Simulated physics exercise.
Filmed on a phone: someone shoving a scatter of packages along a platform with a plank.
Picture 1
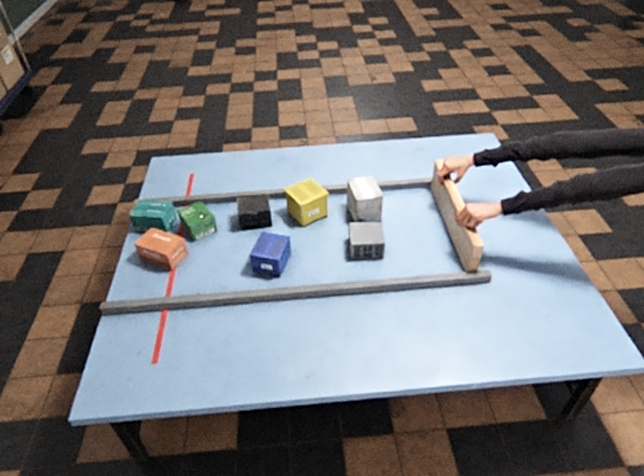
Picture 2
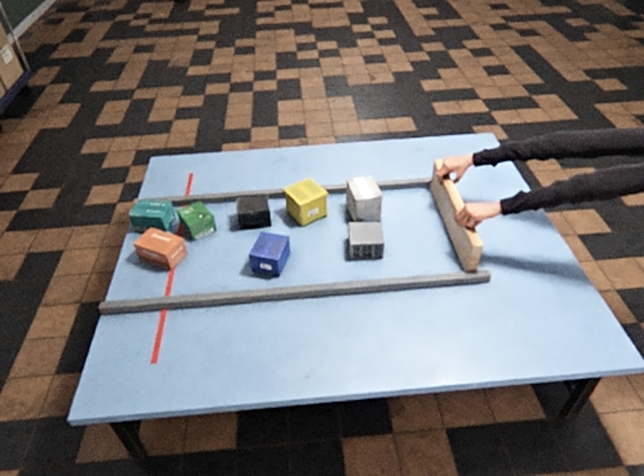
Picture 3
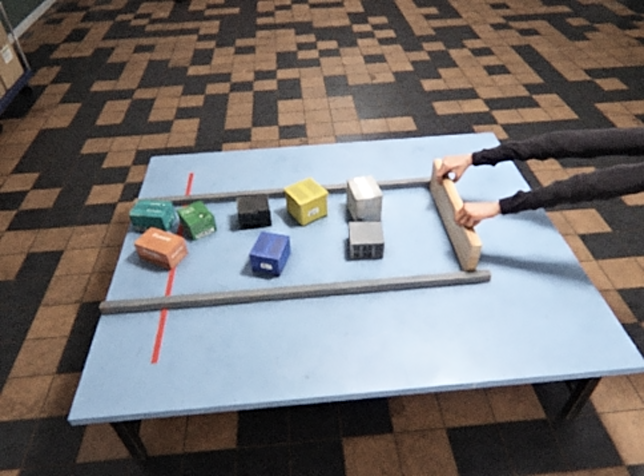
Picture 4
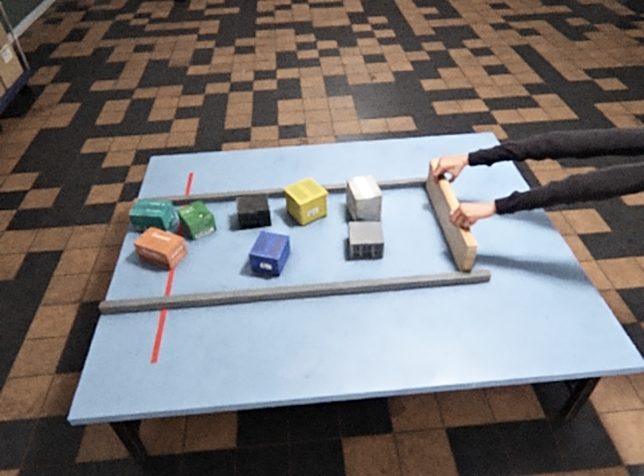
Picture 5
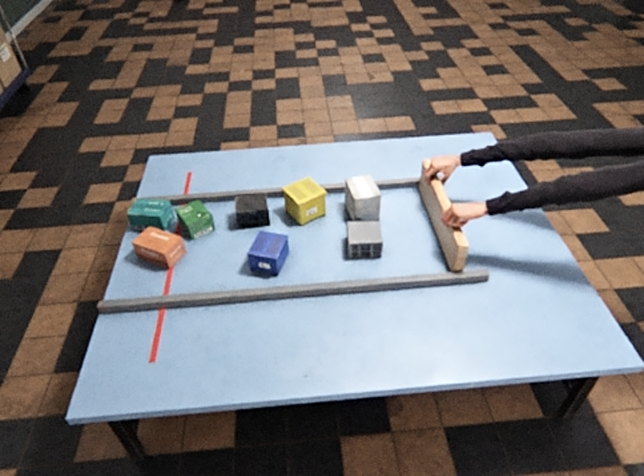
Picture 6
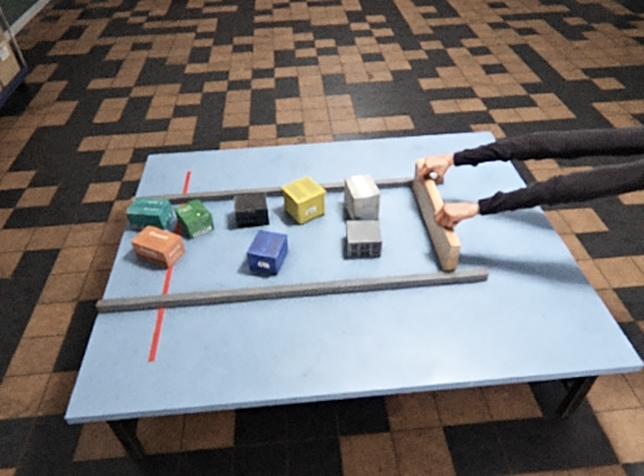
Two hands held a wooden plank upright at the right of a blue table and slid it slightly left between two rails, while the scattered colourful boxes ahead of it stayed put.
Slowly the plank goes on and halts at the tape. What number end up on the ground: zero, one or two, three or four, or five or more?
The number that fall off is three or four.
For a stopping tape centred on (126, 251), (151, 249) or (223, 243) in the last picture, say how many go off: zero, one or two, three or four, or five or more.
For each place: More than four; more than four; 1 or 2.
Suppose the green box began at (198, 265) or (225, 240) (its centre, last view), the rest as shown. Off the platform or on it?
In that order, it comes down; remains up.
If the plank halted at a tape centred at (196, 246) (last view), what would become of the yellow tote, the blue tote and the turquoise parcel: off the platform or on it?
The yellow tote is kept, the blue tote does not fall, the turquoise parcel goes over.
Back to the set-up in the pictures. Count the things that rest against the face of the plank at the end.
2 of them.
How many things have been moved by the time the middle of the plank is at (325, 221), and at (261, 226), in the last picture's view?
The counts are 4 and 7.
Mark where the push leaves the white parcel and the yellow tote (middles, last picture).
The white parcel stops around (161, 213); the yellow tote around (133, 209).
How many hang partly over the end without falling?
That would be 2.
Soon after, none off yet; turquoise parcel at rest near (150, 214); orange box at rest near (159, 247); green box at rest near (194, 219).
After that, none off yet; turquoise parcel displaced about its own width near (127, 215); orange box at rest near (157, 247); green box displaced about its own width near (155, 223).
In the end, the number that fall off is three or four; gone, black crate, green box, orange box and turquoise parcel.
